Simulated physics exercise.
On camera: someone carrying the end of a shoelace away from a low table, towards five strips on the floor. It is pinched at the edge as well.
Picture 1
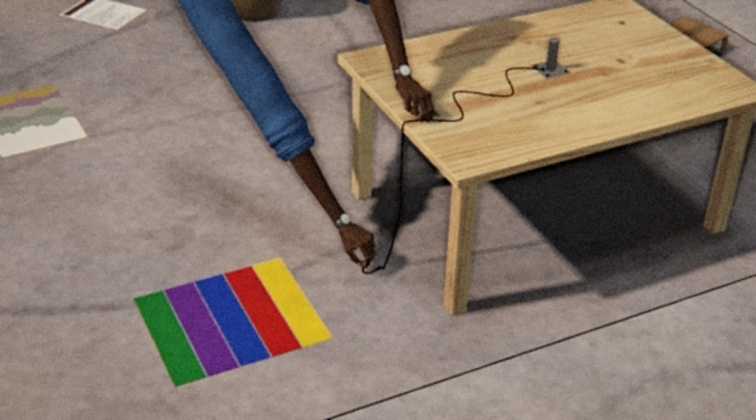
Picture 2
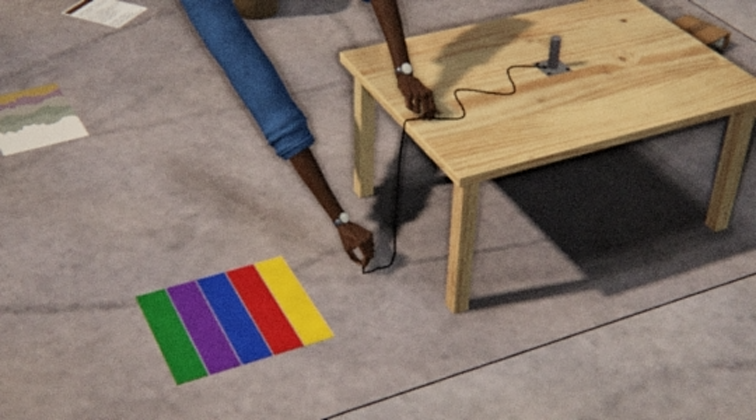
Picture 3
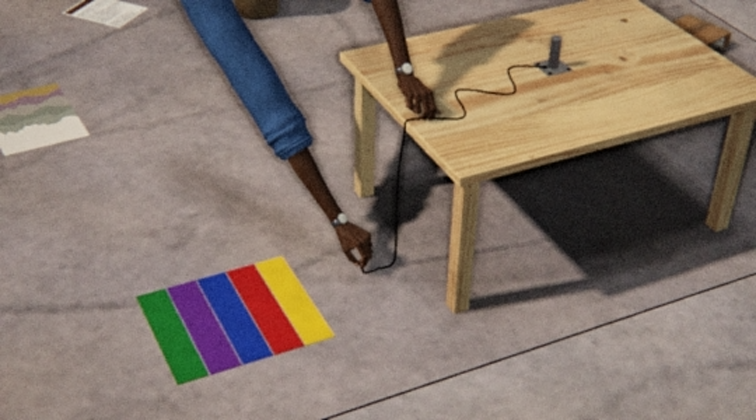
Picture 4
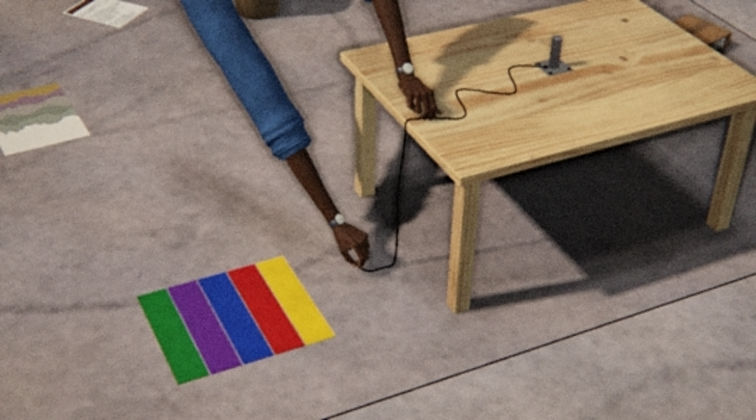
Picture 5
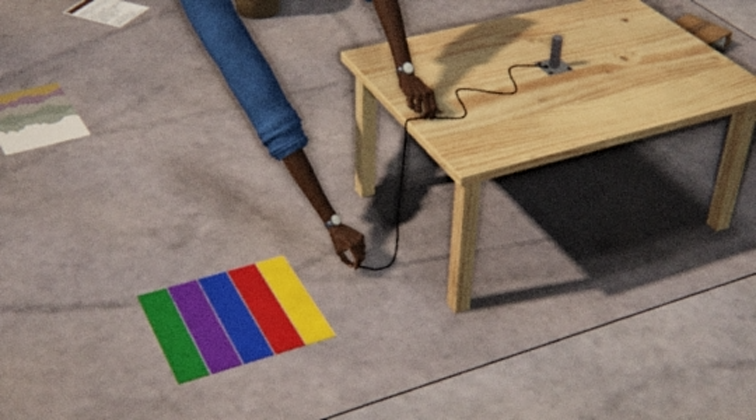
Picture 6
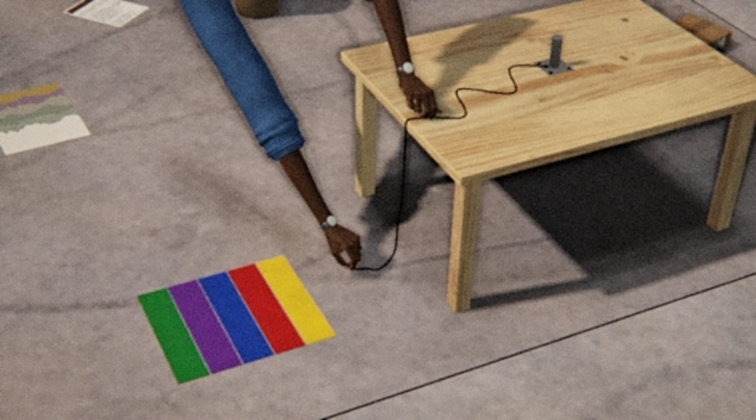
A hand slowly draws a dark cord's end slightly left, near five coloured floor strips.
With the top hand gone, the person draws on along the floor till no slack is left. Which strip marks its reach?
The end stops over the green strip.
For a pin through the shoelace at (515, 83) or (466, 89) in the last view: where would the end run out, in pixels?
The places are (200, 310) and (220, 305).
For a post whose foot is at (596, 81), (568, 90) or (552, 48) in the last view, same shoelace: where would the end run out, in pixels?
About (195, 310), (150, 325) and (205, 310).
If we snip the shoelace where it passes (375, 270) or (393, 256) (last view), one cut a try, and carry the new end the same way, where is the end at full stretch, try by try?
The places are (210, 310) and (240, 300).
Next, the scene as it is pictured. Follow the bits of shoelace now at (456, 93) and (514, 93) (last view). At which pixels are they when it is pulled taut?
Near (425, 109) and (477, 92).
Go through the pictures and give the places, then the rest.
In the first frame, end (363, 265); yellow (308, 327); red (278, 336); blue (247, 346); purple (215, 355); green (183, 365).
In the second frame, end (362, 264); shoelace through (511, 68) (496, 94) (462, 106) (407, 122) (398, 186) (395, 247).
In the third frame, end (360, 265).
In the fourth frame, end (358, 266); shoelace through (512, 67) (497, 93) (463, 106) (409, 122) (399, 186) (396, 247).
In the fifth frame, end (354, 266).
In the sixth frame, end (349, 267); shoelace through (512, 67) (498, 93) (464, 106) (409, 122) (403, 184) (396, 247).
Soon after, end near (236, 300); over blue.
After that, end near (194, 312); over purple.
At the stop, end near (169, 319); over green. It gets as far as the green strip.
